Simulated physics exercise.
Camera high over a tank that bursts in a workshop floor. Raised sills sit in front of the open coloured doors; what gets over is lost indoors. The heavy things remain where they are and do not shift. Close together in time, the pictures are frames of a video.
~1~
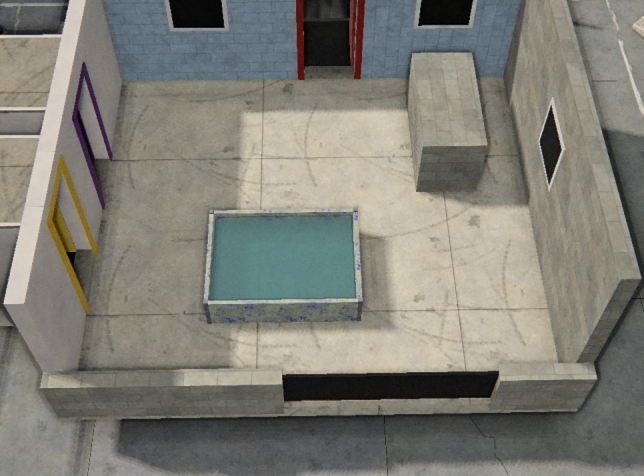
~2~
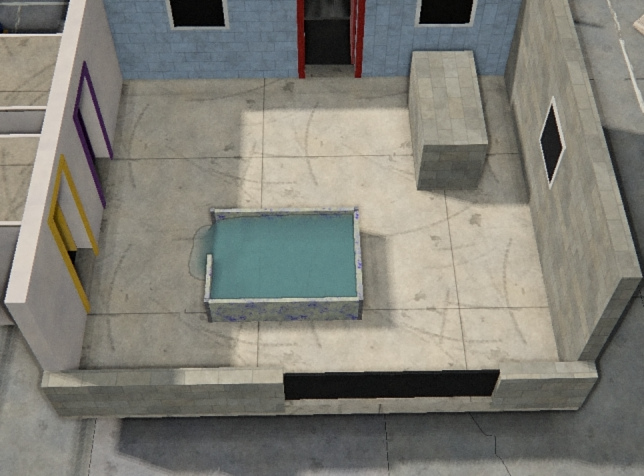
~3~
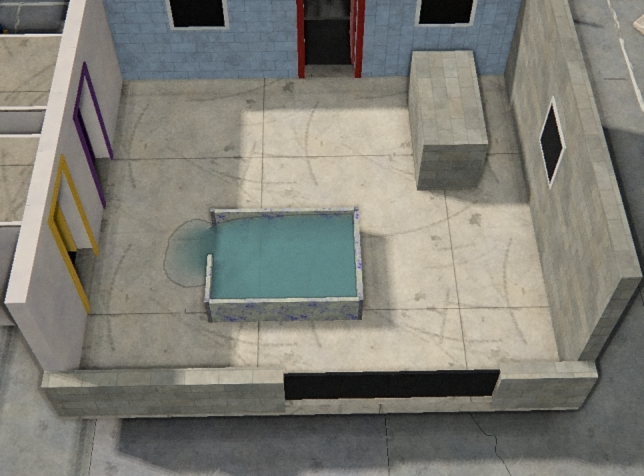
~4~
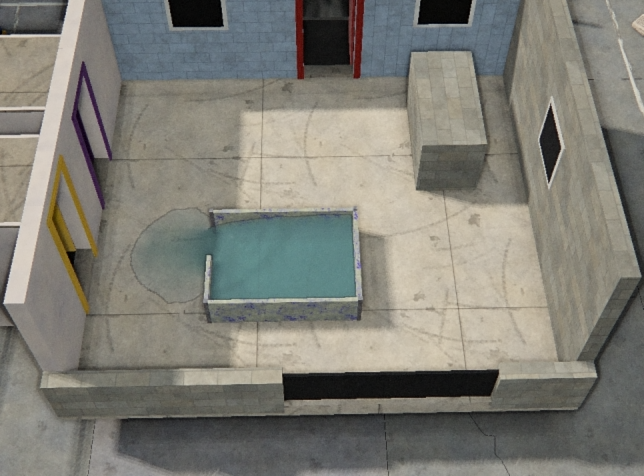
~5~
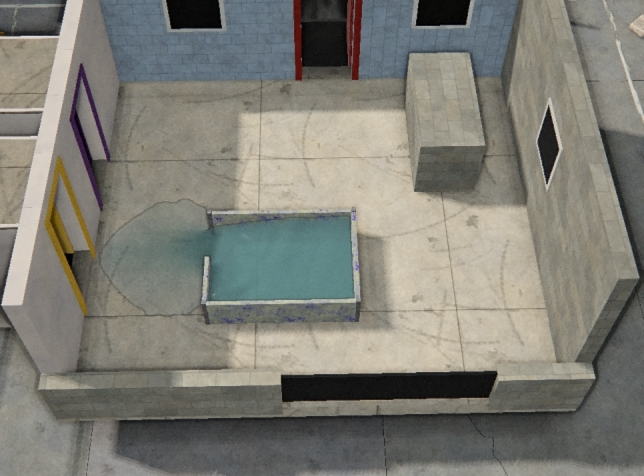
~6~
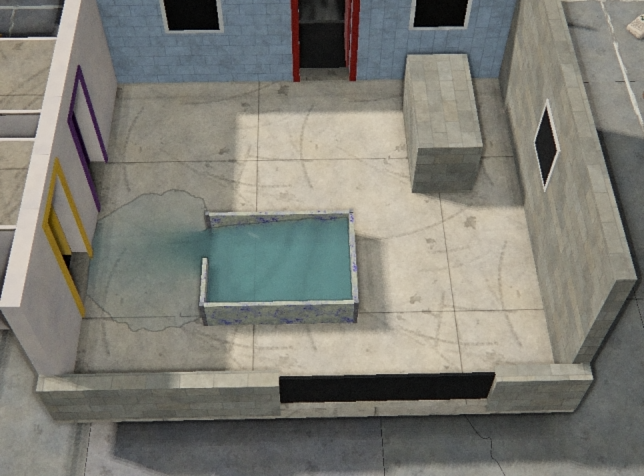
Water pours through a gap in the left side of a rectangular tank and spreads leftward across the concrete floor in a widening, thinning sheet, reaching the area beside the pale wall with the yellow and purple doorways.
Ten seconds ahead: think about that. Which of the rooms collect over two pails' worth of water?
The purple door will be over the limit; the yellow door will be within bounds; the red door will be within bounds.
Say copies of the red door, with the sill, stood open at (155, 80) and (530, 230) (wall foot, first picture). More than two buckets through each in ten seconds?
Taken in sequence: Exceeded, then not exceeded.
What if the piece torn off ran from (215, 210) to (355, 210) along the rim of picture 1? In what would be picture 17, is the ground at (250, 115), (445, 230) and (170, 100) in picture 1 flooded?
The first spot is swamped, the second spared, the third swamped.
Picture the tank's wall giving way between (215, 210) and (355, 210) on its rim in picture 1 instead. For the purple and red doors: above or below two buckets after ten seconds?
The purple door falls short and the red door tops the limit.
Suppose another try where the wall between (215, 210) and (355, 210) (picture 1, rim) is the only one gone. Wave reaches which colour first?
I'd say the door marked red.
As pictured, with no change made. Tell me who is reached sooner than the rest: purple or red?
From the pictures, my answer is the purple-painted one.
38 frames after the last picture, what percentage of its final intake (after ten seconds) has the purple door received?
My estimate is close to 95 per cent.
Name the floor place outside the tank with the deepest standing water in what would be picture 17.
I would choose the pixel (92, 258).
A moment on, water covers 10 % of the floor; the purple door wet at the sill, nothing in, the yellow door wet at the sill, nothing in, the red door not reached.
Next, water covers 20 % of the floor; the purple door under two buckets in, the yellow door wet at the sill, nothing in, the red door not reached.
Then, water covers 30 % of the floor; the purple door over two buckets in, the yellow door wet at the sill, nothing in, the red door not reached.
Later, water covers 55 % of the floor; the purple door over two buckets in, the yellow door wet at the sill, nothing in, the red door wet at the sill, nothing in.
In the end, water covers 90 % of the floor; the purple door over two buckets in, the yellow door wet at the sill, nothing in, the red door wet at the sill, nothing in.
